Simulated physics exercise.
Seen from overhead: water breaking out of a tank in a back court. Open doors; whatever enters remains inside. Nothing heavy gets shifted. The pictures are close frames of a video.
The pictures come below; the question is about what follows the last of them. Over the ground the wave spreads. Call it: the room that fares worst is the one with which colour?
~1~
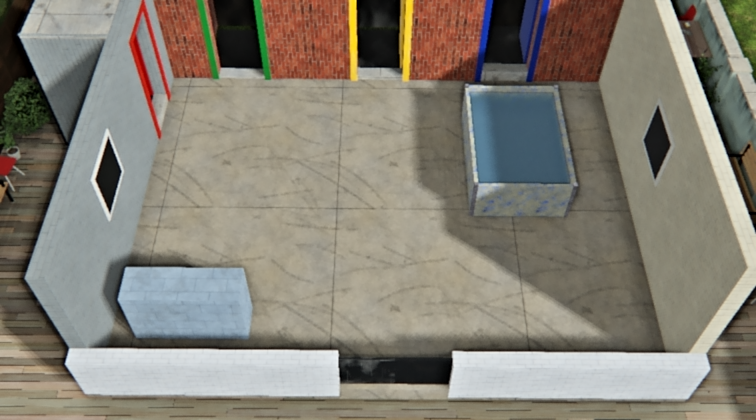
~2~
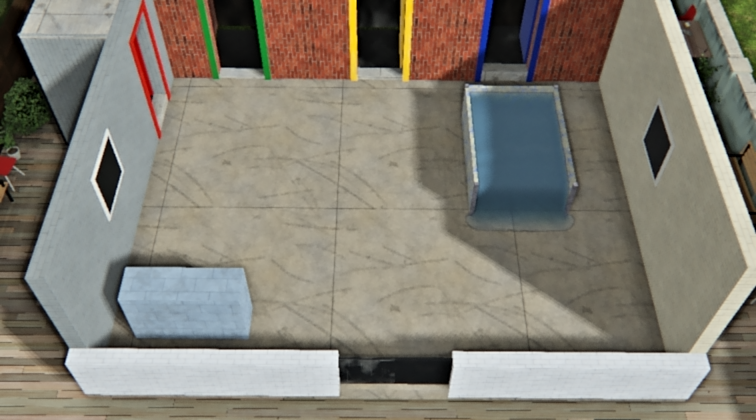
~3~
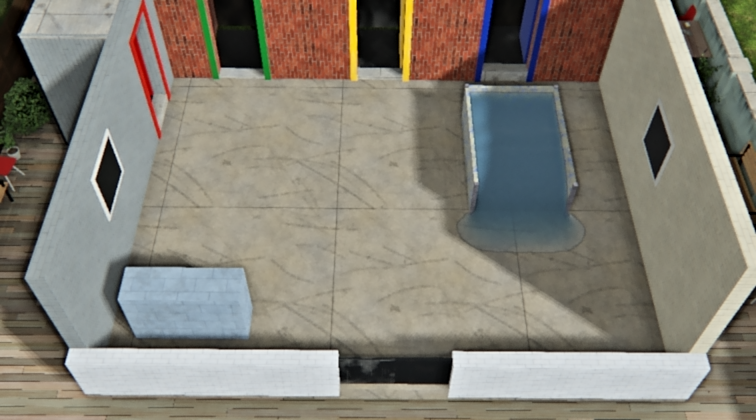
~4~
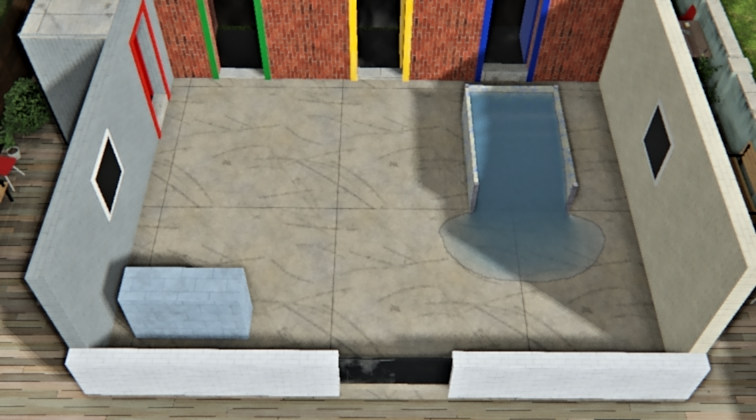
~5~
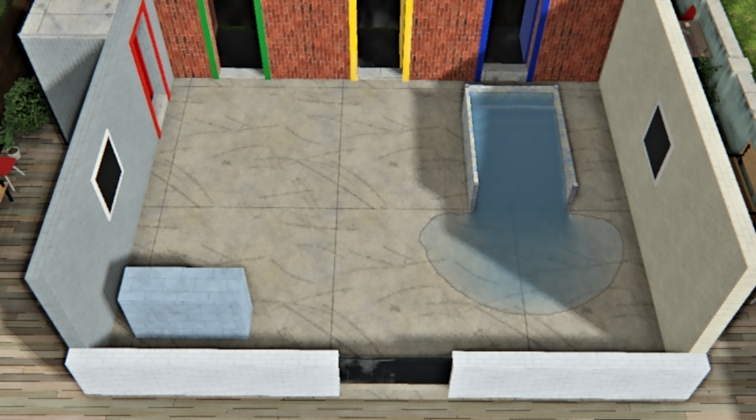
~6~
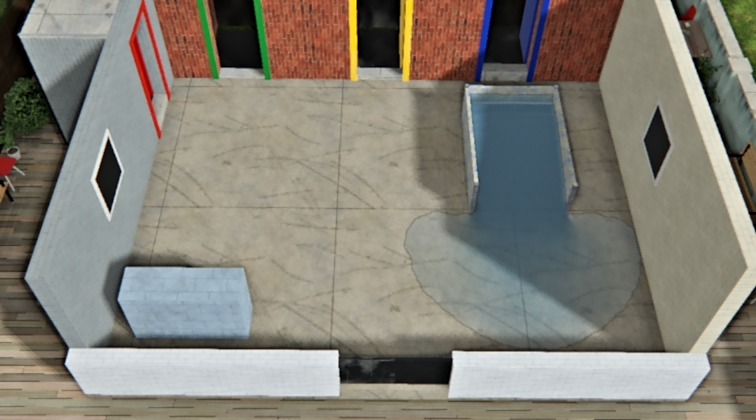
It is the green one.
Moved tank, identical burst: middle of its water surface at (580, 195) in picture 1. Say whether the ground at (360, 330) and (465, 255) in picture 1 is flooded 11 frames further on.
Soaked, not wet.
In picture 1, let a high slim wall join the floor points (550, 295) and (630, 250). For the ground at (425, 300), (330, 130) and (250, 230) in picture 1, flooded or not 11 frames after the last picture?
One by one: Submerged, unwetted, unwetted.
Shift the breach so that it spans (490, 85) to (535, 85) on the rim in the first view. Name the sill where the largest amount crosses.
That would be the blue one.
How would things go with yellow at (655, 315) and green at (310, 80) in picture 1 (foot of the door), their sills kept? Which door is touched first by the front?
The yellow one comes first.
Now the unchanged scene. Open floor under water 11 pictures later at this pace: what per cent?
My guess is around 30 in a hundred.
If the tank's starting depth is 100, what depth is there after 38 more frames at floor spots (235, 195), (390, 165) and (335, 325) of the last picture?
Estimate: 4, 0, 8 %.
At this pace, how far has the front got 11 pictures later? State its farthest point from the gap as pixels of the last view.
The farthest wet spot is near (262, 373).
A moment on, water covers 25 % of the floor; blue door not reached, red door not reached, yellow door not reached, green door not reached.
Next, water covers 30 % of the floor; blue door not reached, red door not reached, yellow door not reached, green door not reached.
Then, water covers 35 % of the floor; blue door not reached, red door not reached, yellow door not reached, green door not reached.
Later, water covers 70 % of the floor; blue door wet at the sill, nothing in, red door wet at the sill, nothing in, yellow door not reached, green door not reached.
In the end, water covers 90 % of the floor; blue door wet at the sill, nothing in, red door wet at the sill, nothing in, yellow door wet at the sill, nothing in, green door some in; the green door has let in the most.
